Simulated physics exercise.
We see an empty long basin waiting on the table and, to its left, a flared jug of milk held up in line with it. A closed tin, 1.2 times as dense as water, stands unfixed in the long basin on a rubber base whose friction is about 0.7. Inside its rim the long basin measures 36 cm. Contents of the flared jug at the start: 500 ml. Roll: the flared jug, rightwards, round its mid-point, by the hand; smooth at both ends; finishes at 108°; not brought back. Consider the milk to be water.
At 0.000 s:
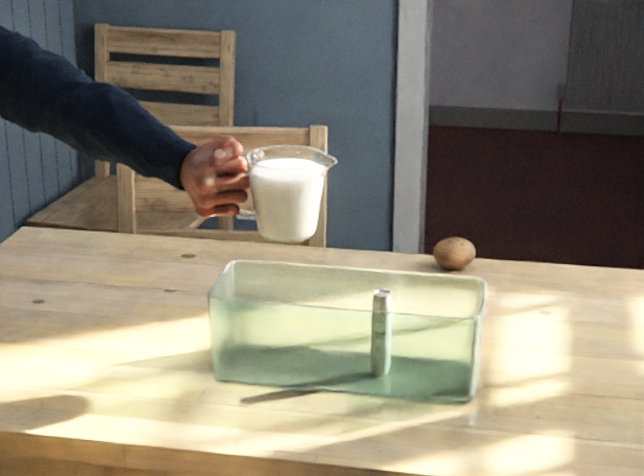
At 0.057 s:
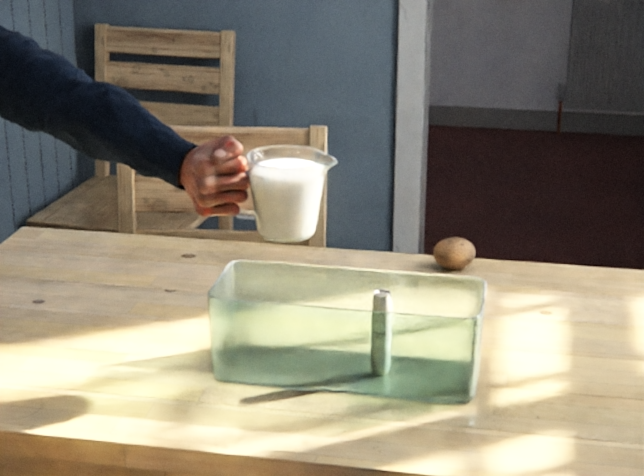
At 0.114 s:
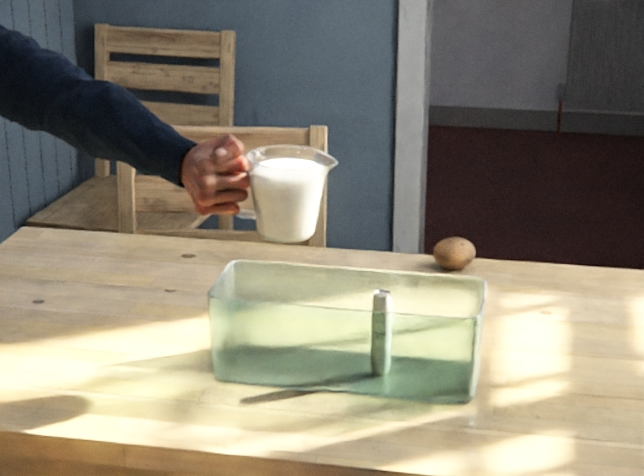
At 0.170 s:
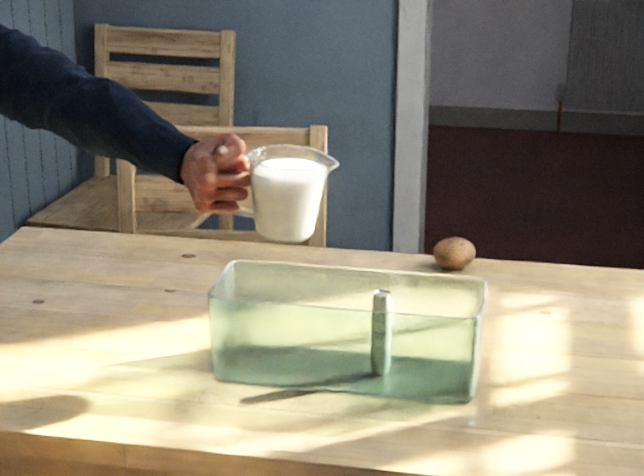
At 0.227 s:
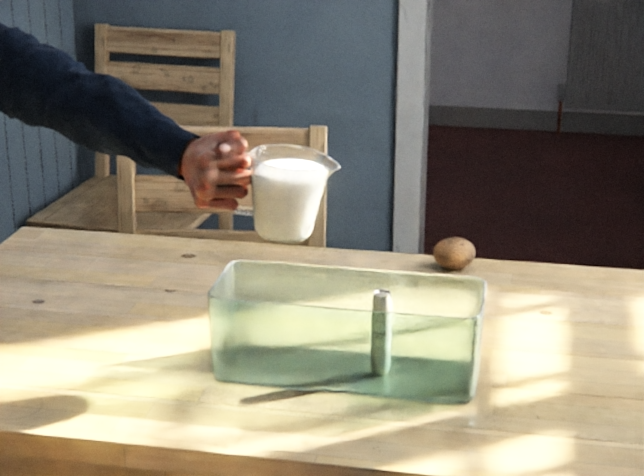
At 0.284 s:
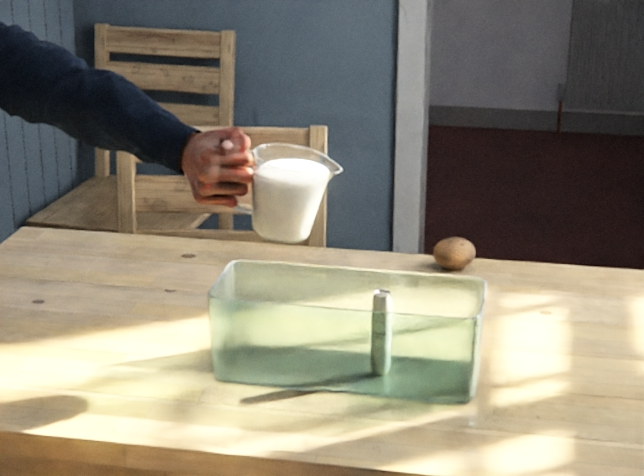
The clip opens on a hand holding a flared jug of milk level above the left part of an empty long basin, with a closed tin and a small brown object also in view. The hand then gradually tilts the jug slightly to the right, while everything on the table stays still.
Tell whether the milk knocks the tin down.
It overturns.
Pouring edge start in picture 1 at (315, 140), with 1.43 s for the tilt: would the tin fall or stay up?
It tumbles.
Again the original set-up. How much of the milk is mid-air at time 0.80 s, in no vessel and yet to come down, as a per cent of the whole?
Near 16 per cent at that time.
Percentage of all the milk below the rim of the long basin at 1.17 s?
I'd put it at roughly 68 per cent.
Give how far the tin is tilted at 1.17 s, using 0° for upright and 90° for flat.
Lean: Around 5° from upright.
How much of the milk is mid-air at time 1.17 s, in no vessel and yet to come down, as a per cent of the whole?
Around 14 percent of the liquid.
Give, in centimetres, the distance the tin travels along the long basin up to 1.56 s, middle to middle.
Some 7 cm.
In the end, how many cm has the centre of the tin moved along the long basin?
7.0 cm.
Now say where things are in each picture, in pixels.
In the first frame, it leans 0°; its right rim is at (337, 161); the milk meets the walls at (252, 166) and (324, 170); the long basin's rim runs from (219, 279) to (484, 300); the tin's top is at (382, 296).
In the second frame, it leans 0°; its right rim is at (337, 162); the milk meets the walls at (253, 165) and (324, 170).
In the third frame, it leans 2°; its right rim is at (338, 163); the milk meets the walls at (253, 165) and (324, 171).
In the fourth frame, it leans 3°; its right rim is at (339, 164); the milk meets the walls at (255, 166) and (325, 171).
In the fifth frame, it leans 6°; its right rim is at (340, 167); the milk meets the walls at (256, 166) and (328, 171).
In the sixth frame, it leans 9°; its right rim is at (342, 170); the milk meets the walls at (257, 167) and (330, 171).
By 0.80 s the tilt is 60° and 75 per cent is still to pour; the tin stands where it began.
By 1.17 s the tilt is 96° and 18 per cent is still to pour; the tin stands where it began.
By 1.56 s the tilt is 108° and 0 per cent is still to pour; the tin lies on its side.
By 1.99 s the tilt is 108° and 0 per cent is still to pour; the tin lies on its side.
At rest the tin lies on its side.
